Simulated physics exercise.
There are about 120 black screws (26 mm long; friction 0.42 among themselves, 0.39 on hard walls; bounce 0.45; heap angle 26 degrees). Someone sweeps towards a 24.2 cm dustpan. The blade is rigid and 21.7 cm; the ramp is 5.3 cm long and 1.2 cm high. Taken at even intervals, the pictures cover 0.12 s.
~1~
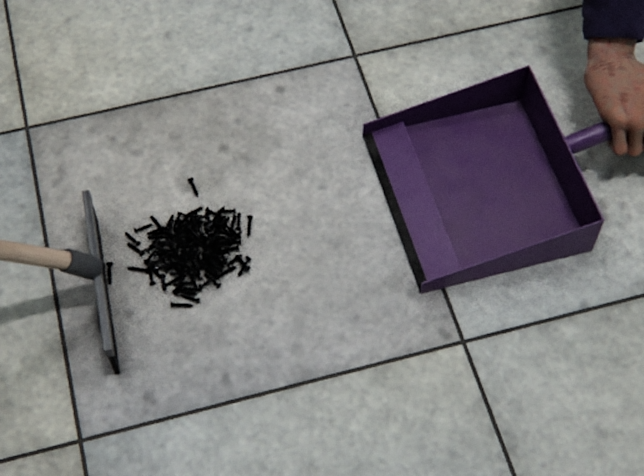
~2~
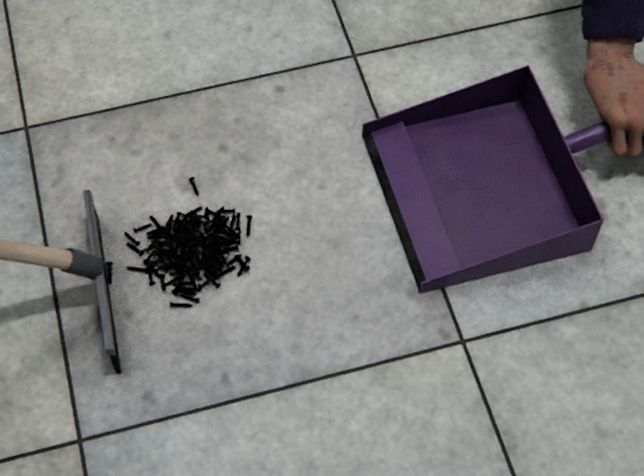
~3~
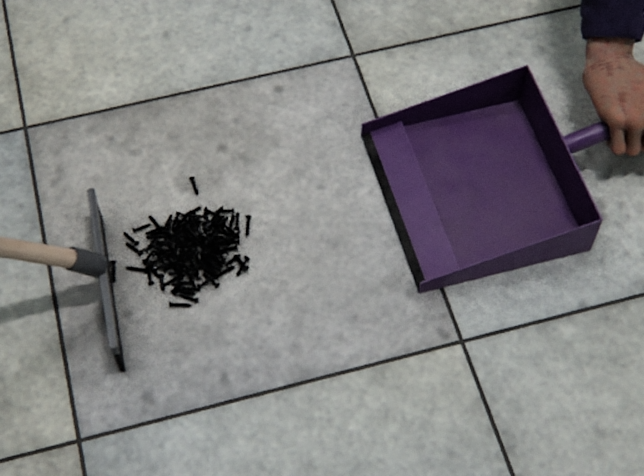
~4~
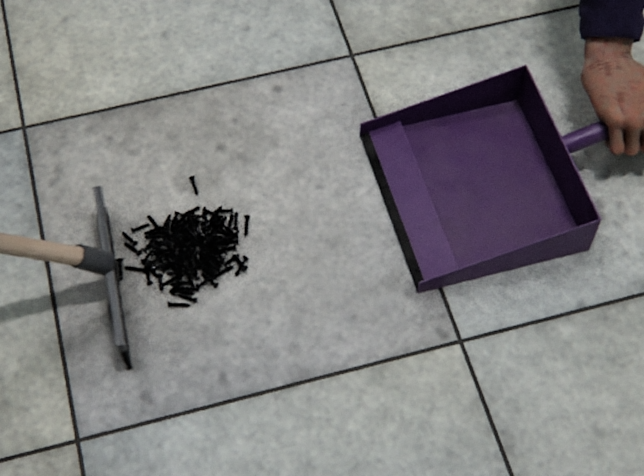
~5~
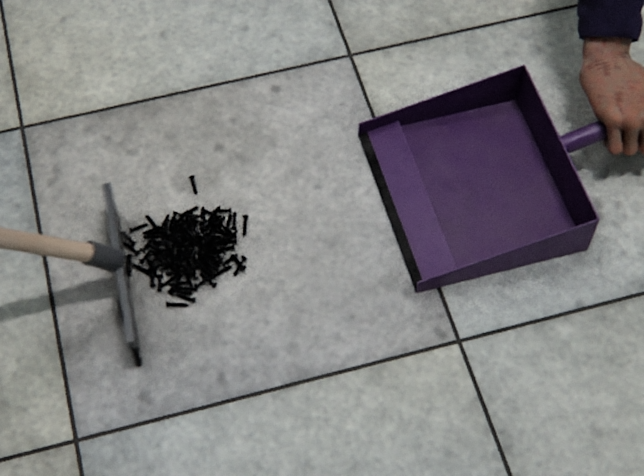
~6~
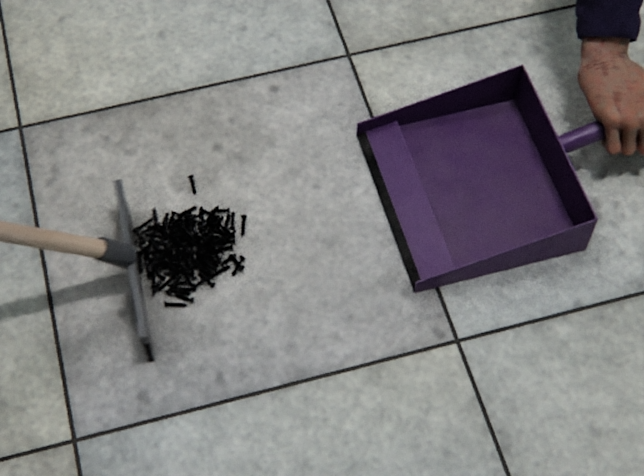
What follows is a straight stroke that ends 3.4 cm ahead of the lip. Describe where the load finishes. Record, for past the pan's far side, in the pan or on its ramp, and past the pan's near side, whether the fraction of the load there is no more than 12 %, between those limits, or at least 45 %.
Far side: No more than 12 %; pan: Between the limits; near side: No more than 12 %.
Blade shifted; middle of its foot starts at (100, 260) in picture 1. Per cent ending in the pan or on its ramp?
25 per cent, roughly.
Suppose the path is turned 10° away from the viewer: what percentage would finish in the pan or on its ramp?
Then about 25 per cent.
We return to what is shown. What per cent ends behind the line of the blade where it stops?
Roughly 5 percent of it.
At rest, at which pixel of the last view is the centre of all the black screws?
Est. centre at rest: (371, 197) px.
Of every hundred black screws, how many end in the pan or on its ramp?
Share at rest: Approx. 25 per cent.
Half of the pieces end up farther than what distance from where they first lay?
Median: Approx. 24 cm.
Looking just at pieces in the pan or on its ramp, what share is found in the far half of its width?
Around 70 percent.
Then, 0.21 s after the last picture, middle of the blade 18 cm from the lip; 0 % over the lip, far side 0 %, near side 0 %.
Then, 0.35 s after the last picture, middle of the blade 8 cm from the lip; 0 % over the lip, far side 0 %, near side 0 %.
Then, 0.61 s after the last picture, middle of the blade 4 cm from the lip; 25 % over the lip, far side 5 %, near side 0 %.
In the end, far side 5 %, pan 25 %, near side 0 %, in front of the lip or behind the blade 70 %.
